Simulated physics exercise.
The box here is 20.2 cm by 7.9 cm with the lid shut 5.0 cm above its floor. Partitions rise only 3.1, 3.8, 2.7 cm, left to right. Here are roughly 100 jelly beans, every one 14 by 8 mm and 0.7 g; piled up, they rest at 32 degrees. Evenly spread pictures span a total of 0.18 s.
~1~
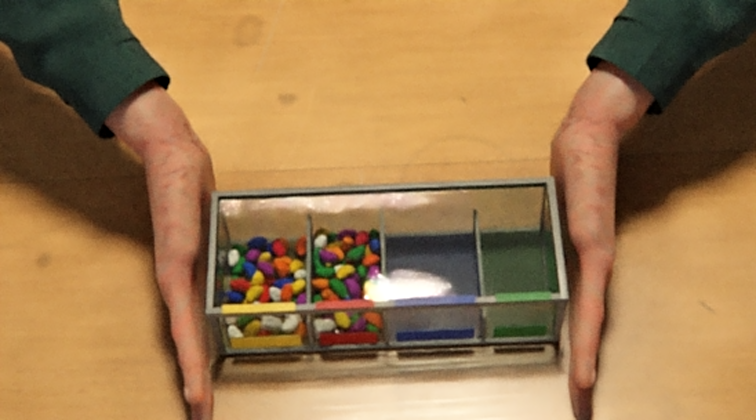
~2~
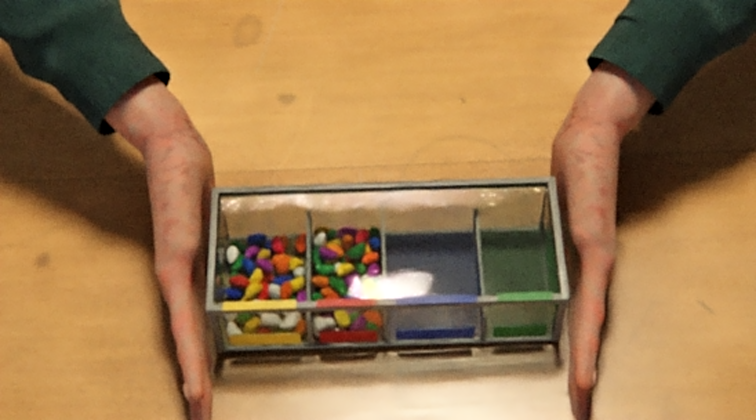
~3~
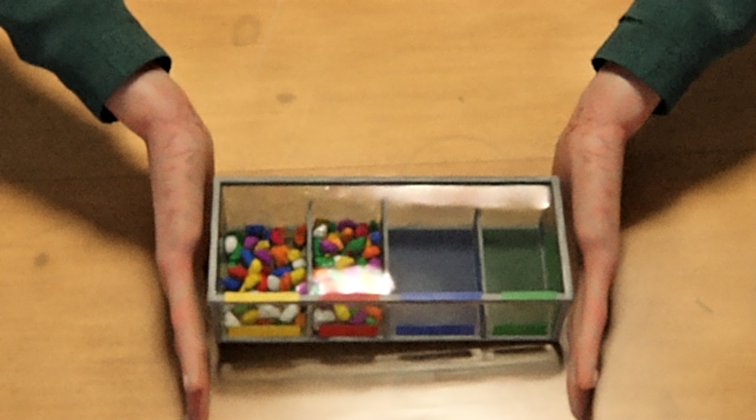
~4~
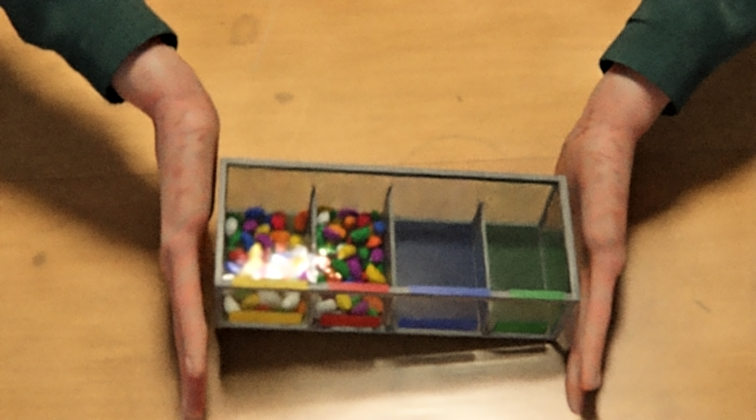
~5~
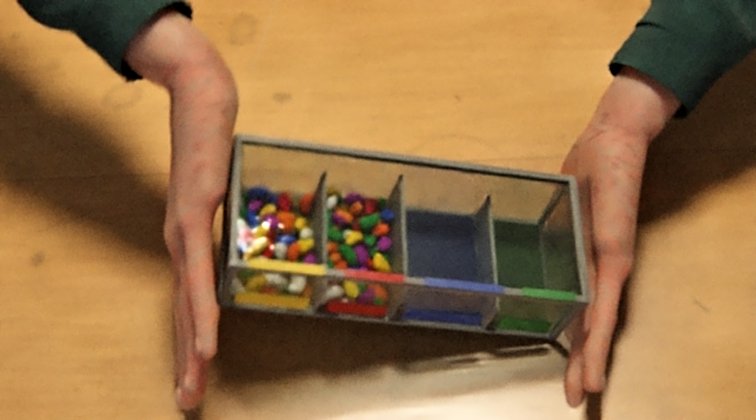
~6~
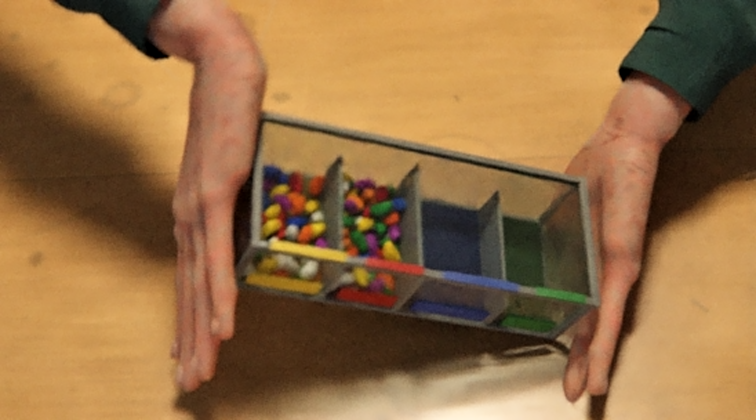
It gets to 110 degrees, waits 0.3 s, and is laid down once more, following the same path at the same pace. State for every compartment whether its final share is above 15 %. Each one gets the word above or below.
Results: Red above; blue below; green below; yellow below.
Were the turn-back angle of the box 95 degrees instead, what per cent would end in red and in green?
Then red would end with 75 per cent and green with 15 per cent.
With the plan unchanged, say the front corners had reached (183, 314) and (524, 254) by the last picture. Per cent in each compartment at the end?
Red 5; blue 0; green 0; yellow 95.
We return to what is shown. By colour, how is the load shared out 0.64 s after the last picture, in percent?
Red 75 %, blue 0 %, green 10 %, yellow 15 %.
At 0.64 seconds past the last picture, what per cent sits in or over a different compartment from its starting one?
Roughly 40 in a hundred.
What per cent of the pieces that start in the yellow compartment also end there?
I'd put it at roughly 20 per cent.
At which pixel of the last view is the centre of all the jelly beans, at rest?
Around (352, 294).
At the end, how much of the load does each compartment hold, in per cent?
Red 80, blue 0, green 10, yellow 10.
Then, 0.64 s after the last picture, tilt 110 degrees; red 75 %, green 10 %, yellow 15 %.
Then, 1.06 s after the last picture, tilt 62 degrees; red 80 %, green 10 %, yellow 10 %.
Then, 1.57 s after the last picture, tilt 0 degrees; red 80 %, green 10 %, yellow 10 %.
In the end, red 80 %, blue 0 %, green 10 %, yellow 10 %.
